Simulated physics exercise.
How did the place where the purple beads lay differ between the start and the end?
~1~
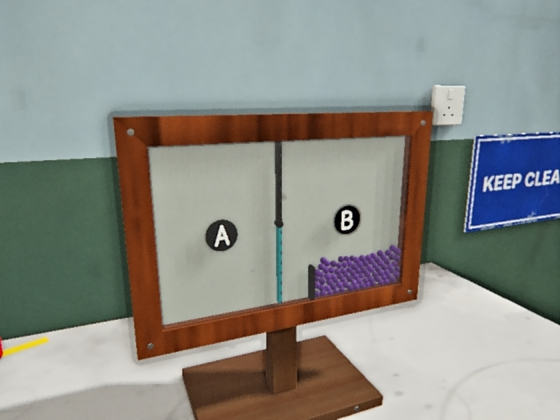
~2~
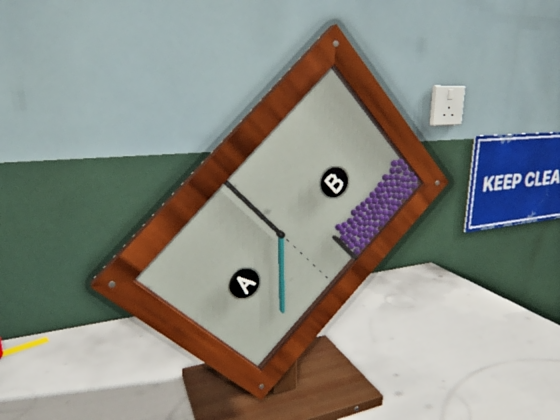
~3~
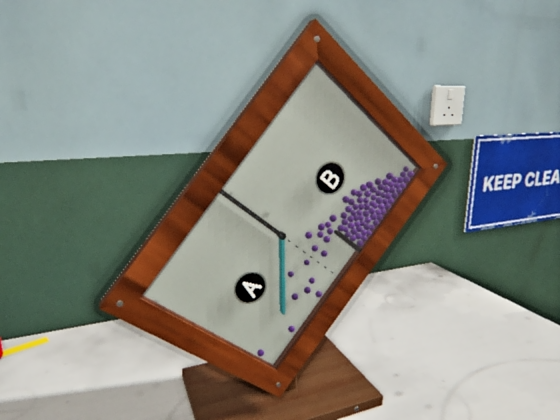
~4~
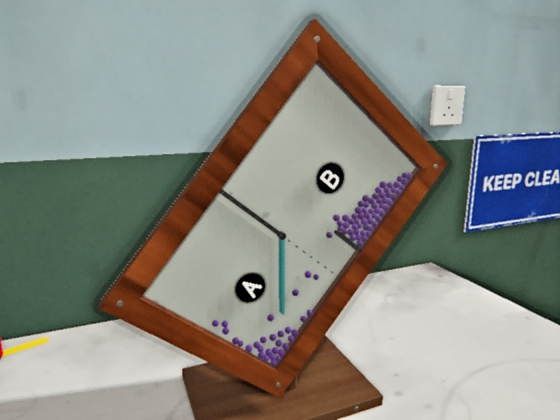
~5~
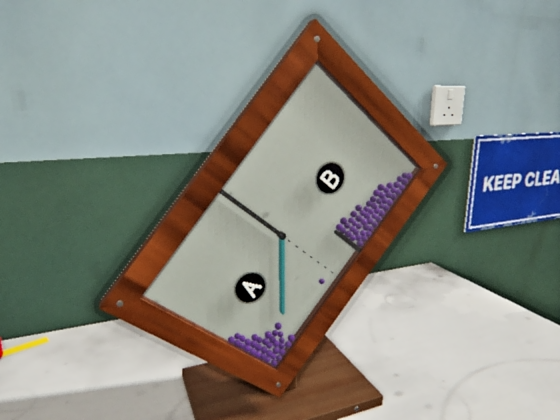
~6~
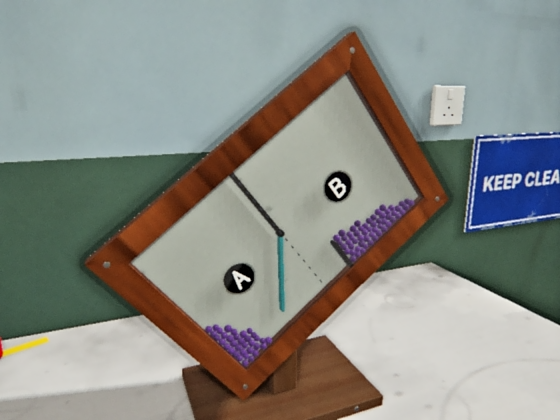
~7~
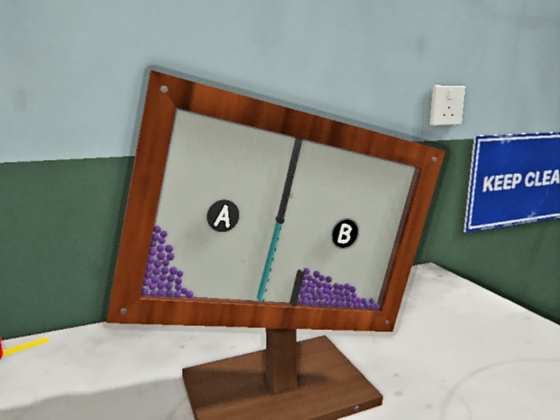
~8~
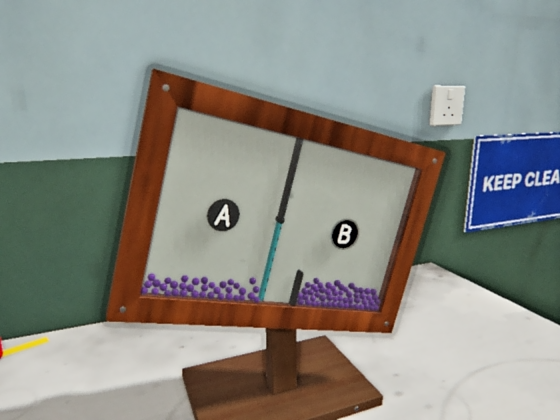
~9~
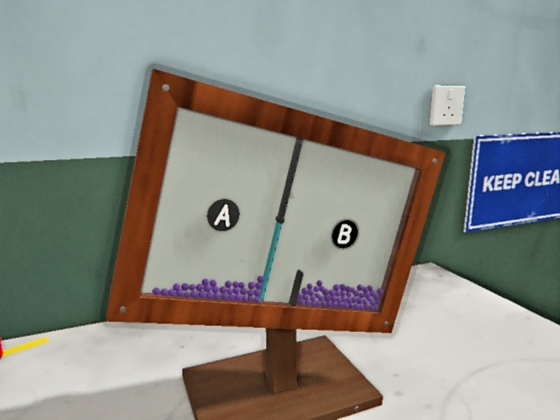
At the start the beads were all heaped at the bottom of side B, on the right. By the end they were spread low across both sides, with a good share of them over in side A on the left.
